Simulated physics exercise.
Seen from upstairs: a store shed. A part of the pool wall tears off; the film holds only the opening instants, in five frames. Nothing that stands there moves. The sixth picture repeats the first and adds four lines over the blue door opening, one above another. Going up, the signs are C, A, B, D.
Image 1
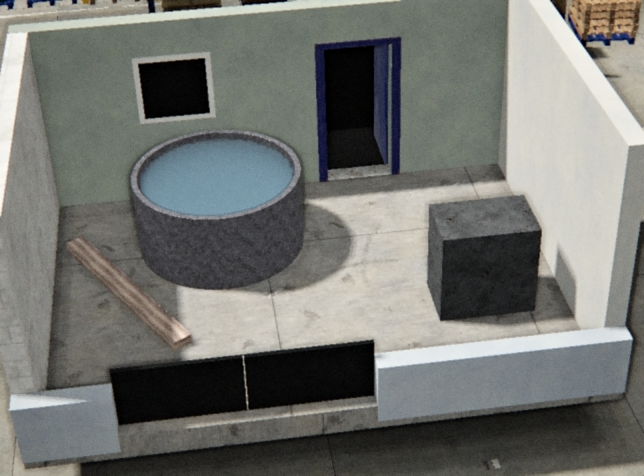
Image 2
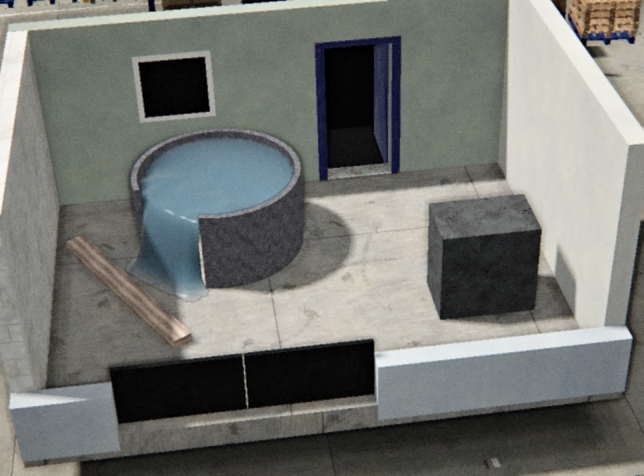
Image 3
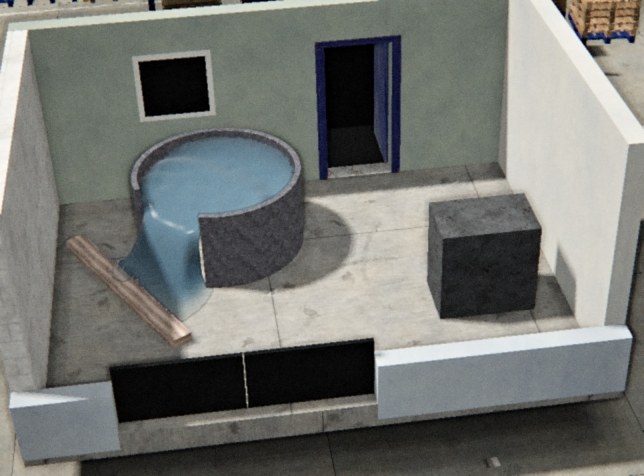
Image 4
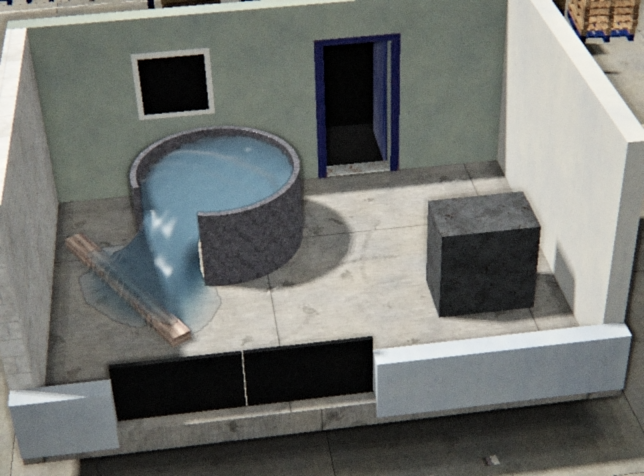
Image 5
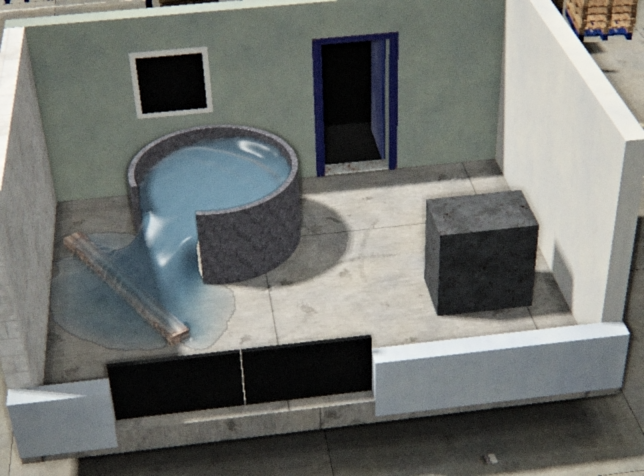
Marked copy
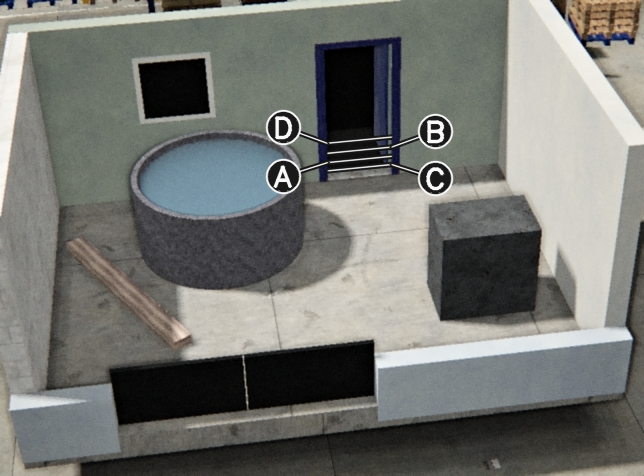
Water pours from the round pool's open side and spreads around the plank on the floor.
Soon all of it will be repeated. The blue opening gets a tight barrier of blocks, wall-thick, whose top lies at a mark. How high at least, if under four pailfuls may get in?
Go for C.
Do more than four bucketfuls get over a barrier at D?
No.
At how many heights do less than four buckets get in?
All of the four.
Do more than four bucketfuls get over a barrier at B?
No, that is safe.
In white, A at (359, 159); B at (359, 150); C at (359, 167); D at (359, 140); from the bottom up C, A, B, D.
With A, nothing gets over.
With B, nothing gets over.
With C, a splash gets over, under a bucket.
With D, nothing gets over.
